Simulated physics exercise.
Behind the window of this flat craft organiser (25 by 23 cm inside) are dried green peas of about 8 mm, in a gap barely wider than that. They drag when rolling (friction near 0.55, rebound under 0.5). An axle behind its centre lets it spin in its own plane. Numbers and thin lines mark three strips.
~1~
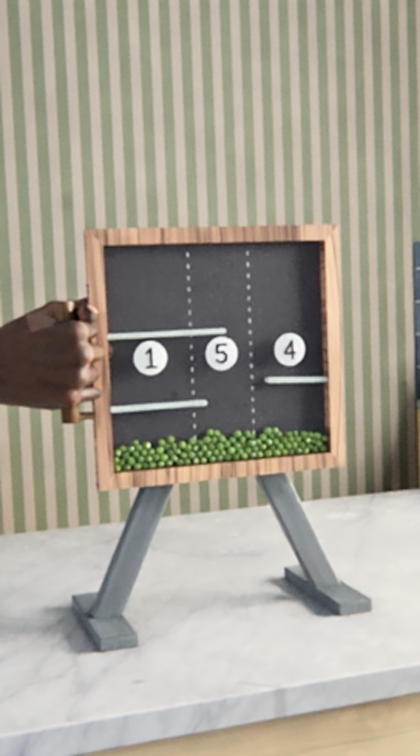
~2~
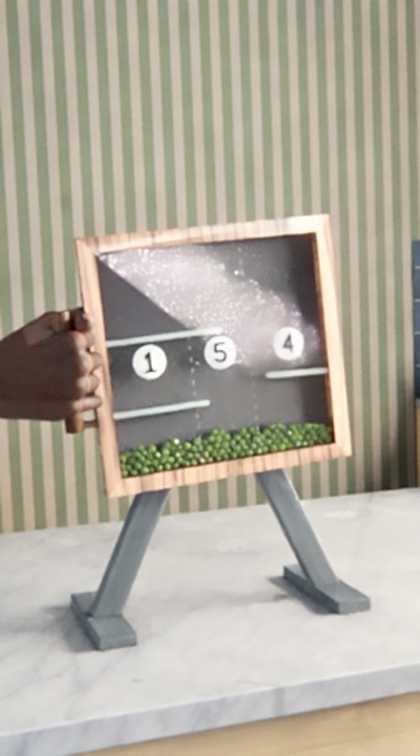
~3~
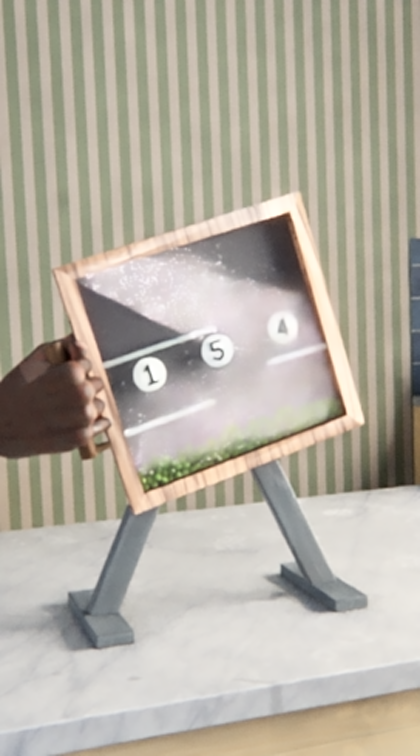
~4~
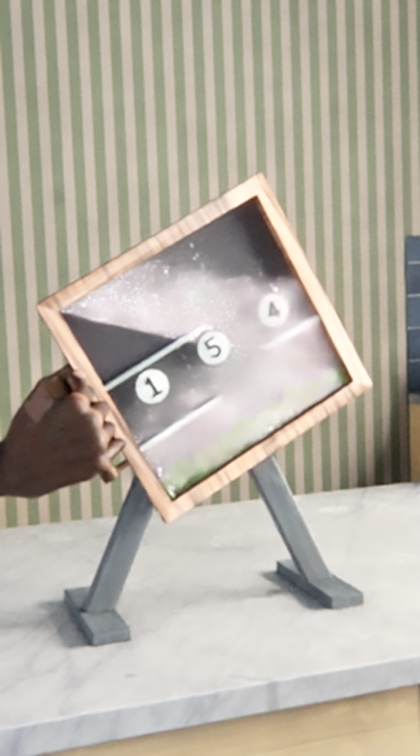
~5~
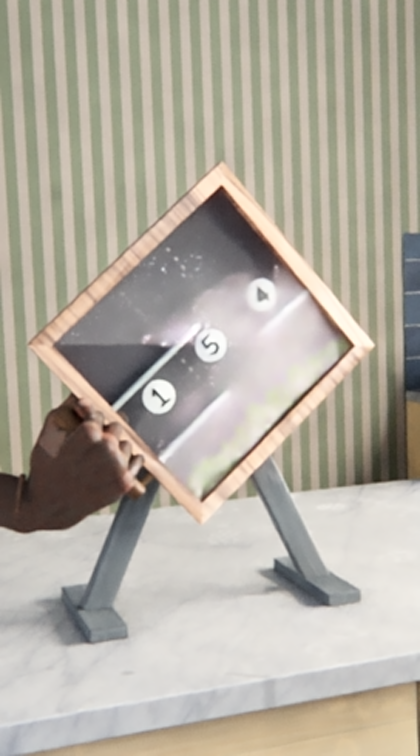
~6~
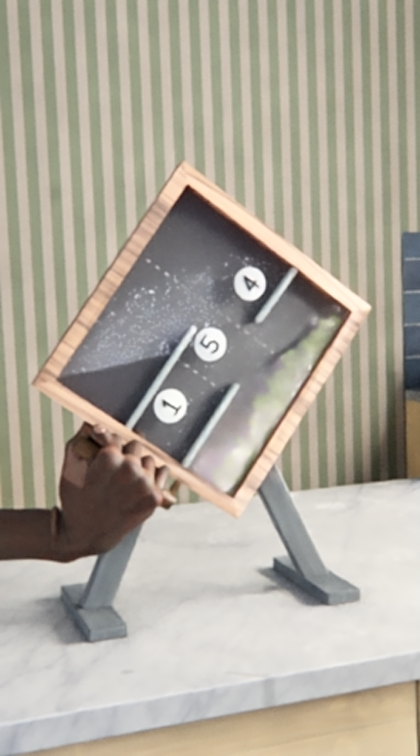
Wood-framed black panel holding green peas turning anticlockwise on a grey stand, a hand gripping its left side, reflections crossing the window.
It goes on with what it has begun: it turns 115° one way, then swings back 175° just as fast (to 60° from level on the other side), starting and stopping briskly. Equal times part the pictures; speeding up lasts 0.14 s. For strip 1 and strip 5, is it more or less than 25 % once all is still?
No. 1: Less, no. 5: Less than 25 %.
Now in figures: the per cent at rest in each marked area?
Strip 1: 5; strip 4: 85; strip 5: 10.
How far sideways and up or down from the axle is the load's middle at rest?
Some 4 cm left and 10 cm below.
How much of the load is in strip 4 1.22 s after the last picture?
Roughly 0 per cent.
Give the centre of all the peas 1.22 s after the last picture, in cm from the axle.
Some 3 cm left and 11 cm below.
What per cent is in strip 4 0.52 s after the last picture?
About 5 per cent.
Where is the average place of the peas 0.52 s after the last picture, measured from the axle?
About 10 cm right and 2 cm below.
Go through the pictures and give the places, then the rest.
Level; about 110 peas; peas centred (222, 448); top one (210, 433); no. 1 (150, 358), no. 4 (290, 350), no. 5 (222, 354), in the first frame.
Turned 4° anticlockwise; peas centred (227, 447); top one (271, 426), in the second frame.
Turned 15° anticlockwise; peas centred (241, 440); top one (331, 402); wall ends (213, 328), (269, 362), (212, 402), in the third frame.
Turned 28° anticlockwise; peas centred (255, 429); top one (342, 371), in the fourth frame.
Turned 40° anticlockwise; peas centred (266, 416); top one (343, 340), in the fifth frame.
Turned 53° anticlockwise; peas centred (275, 404); top one (333, 318); no. 1 (170, 406), no. 4 (250, 284), no. 5 (210, 344), in the sixth frame.
Then, 0.52 s later than the last picture, it stands 115° anticlockwise; the peas' middle is 10 cm right of and 2 cm below the centre; no. 1, 80 %, no. 4, 5 %, no. 5, 15 %.
Then, 1.22 s later than the last picture, it stands 27° anticlockwise; the peas' middle is 3 cm left of and 11 cm below the centre; no. 1, 85 %, no. 5, 15 %.
Then, 1.92 s later than the last picture, it stands 60° clockwise; the peas' middle is 5 cm left of and 10 cm below the centre; no. 1, 5 %, no. 4, 75 %, no. 5, 20 %.
At rest 2.5 s after the last picture, it stands 60° clockwise; no. 1, 5 %, no. 4, 85 %, no. 5, 10 %.
